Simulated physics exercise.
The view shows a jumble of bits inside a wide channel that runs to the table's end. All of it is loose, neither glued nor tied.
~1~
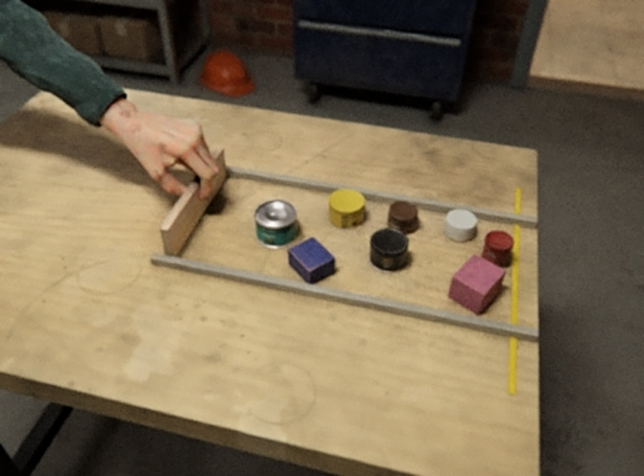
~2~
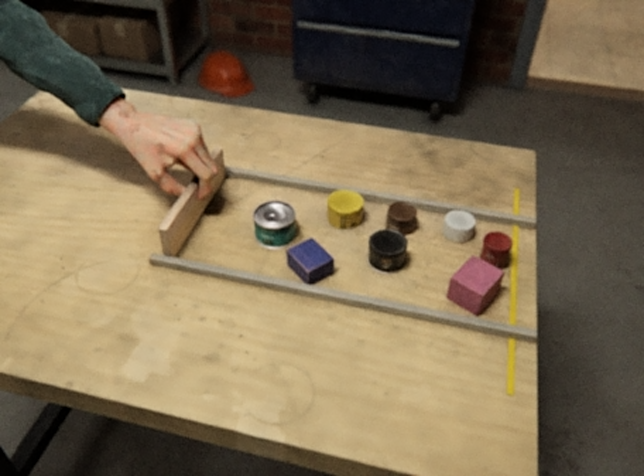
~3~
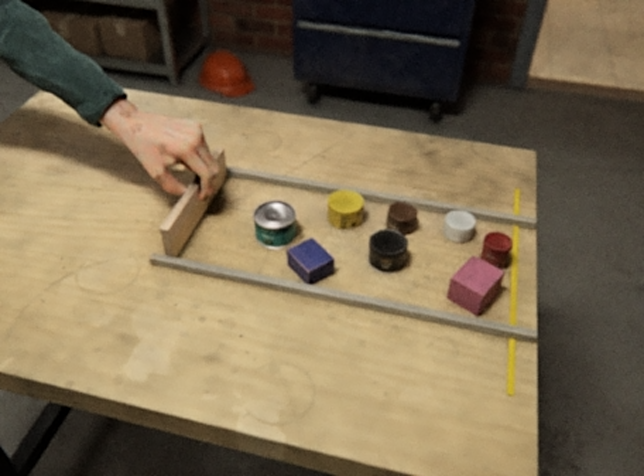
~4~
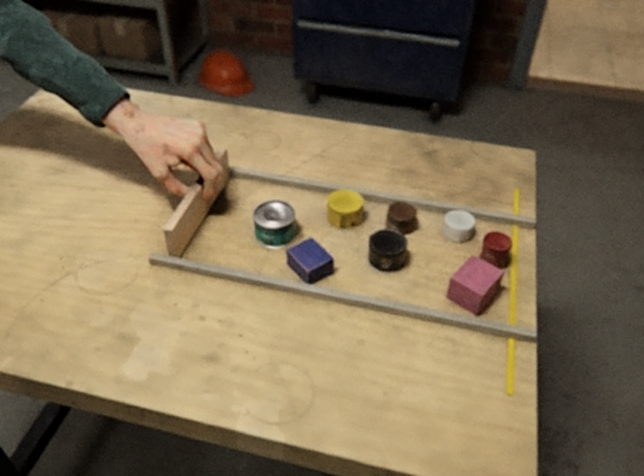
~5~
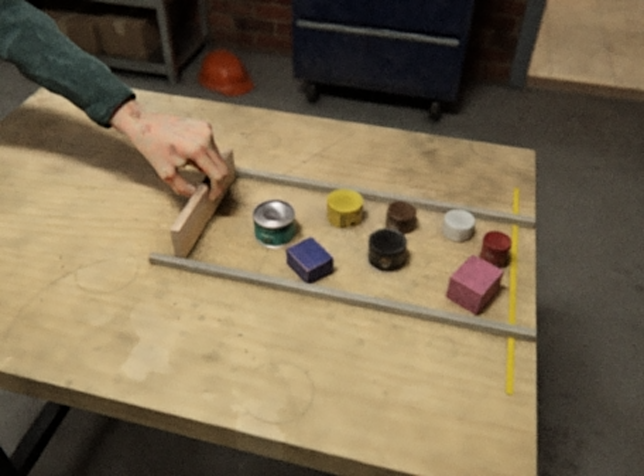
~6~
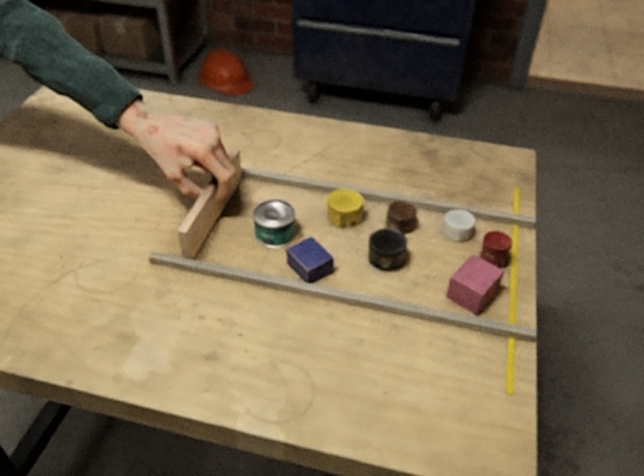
A hand easing a wooden board slightly rightward between two rails on a tabletop, the loose tins, tubs and blocks staying still.
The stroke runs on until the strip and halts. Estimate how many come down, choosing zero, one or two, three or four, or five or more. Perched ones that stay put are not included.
Ha, five or more come down.
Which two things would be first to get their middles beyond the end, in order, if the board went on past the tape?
In order: The white lid, the black tin.
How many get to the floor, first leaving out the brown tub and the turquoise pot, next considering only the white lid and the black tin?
Tally of falls: 3 for the first try, 3 for the second.
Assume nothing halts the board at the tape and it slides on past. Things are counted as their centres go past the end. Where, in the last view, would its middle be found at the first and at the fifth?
The middle is at about (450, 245), later at about (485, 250).
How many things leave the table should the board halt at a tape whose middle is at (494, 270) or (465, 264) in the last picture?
So it's 5 the first time and 1 the second time.
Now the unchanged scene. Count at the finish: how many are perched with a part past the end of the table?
3, I think.
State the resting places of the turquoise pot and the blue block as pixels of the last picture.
The turquoise pot stops around (539, 267); the blue block around (532, 311).
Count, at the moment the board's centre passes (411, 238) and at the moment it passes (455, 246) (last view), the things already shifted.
First position 7; second position 8.
Soon after, none off yet; red tin at rest near (495, 251); pink block at rest near (475, 284); white lid at rest near (459, 226).
Then, none off yet; red tin at rest near (495, 251); pink block moved a little near (497, 296); white lid moved about its own width near (502, 230).
At rest, the number that fall off is five or more; fallen, black tin, brown tub, white lid, pink block and red tin.
